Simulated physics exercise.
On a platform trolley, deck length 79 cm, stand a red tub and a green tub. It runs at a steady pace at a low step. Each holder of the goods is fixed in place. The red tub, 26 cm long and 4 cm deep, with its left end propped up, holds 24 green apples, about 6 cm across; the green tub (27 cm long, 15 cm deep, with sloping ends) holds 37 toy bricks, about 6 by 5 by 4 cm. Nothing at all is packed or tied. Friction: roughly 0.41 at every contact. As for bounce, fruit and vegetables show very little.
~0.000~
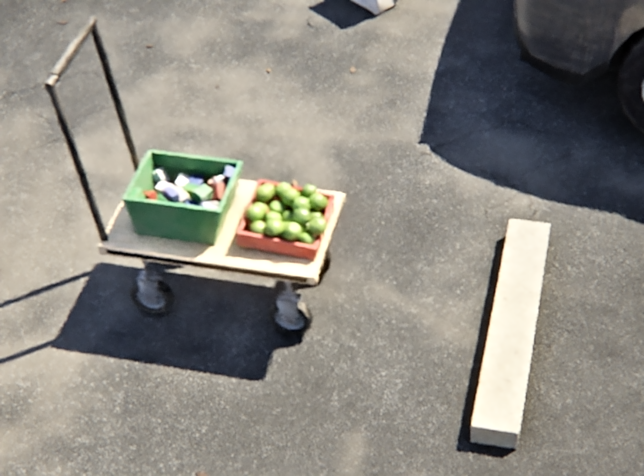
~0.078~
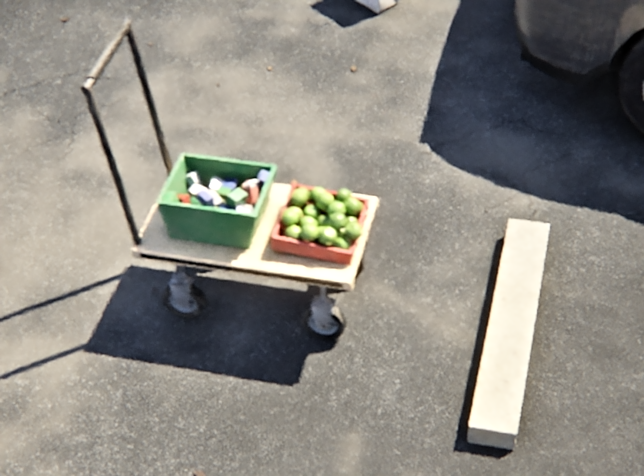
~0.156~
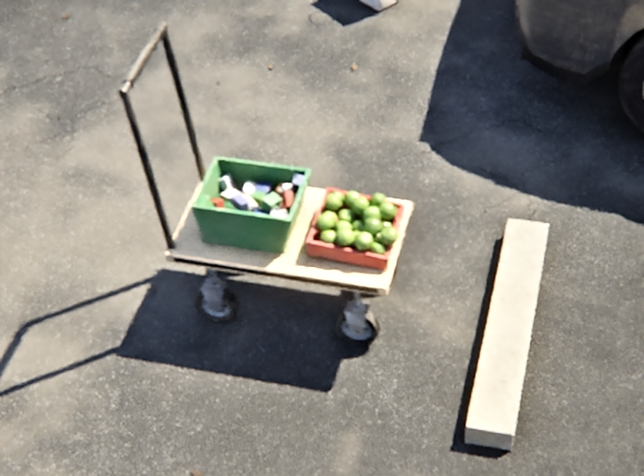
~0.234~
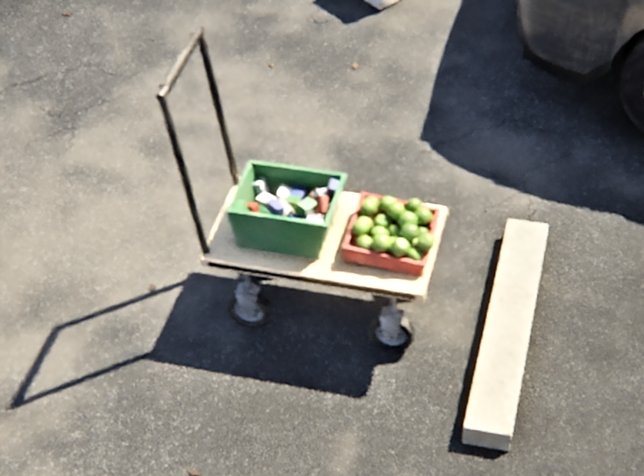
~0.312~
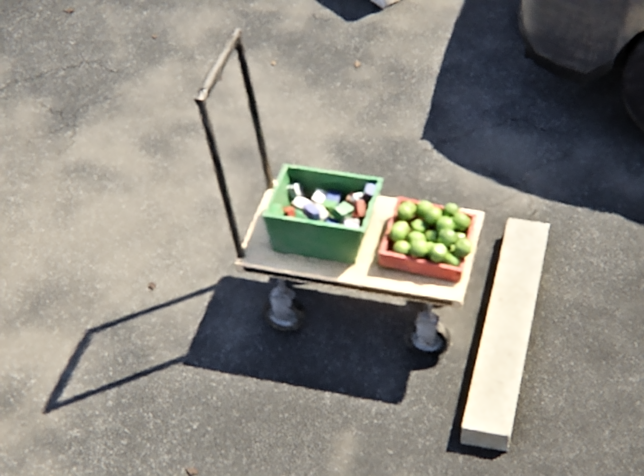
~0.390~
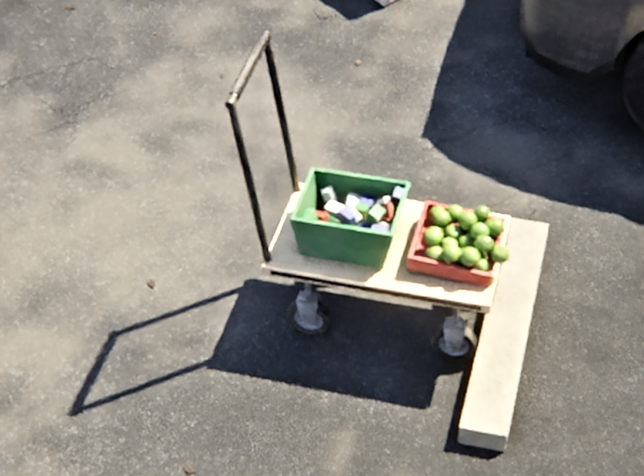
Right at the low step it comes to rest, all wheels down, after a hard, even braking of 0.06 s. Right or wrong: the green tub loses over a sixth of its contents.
Wrong.
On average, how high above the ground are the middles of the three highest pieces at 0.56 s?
Roughly 54 cm.
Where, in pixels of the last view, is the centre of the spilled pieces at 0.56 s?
Roughly at (515, 249).
After 0.44 s, red tub 21 in, 3 out and green tub 37 in, 0 out.
After 0.56 s, red tub 15 in, 9 out and green tub 37 in, 0 out.
After 0.80 s, red tub 15 in, 9 out and green tub 37 in, 0 out.
Final count (at 1.30 s), red tub 15 in, 9 out and green tub 37 in, 0 out. Asked share, 0 of 37, 0 per cent.
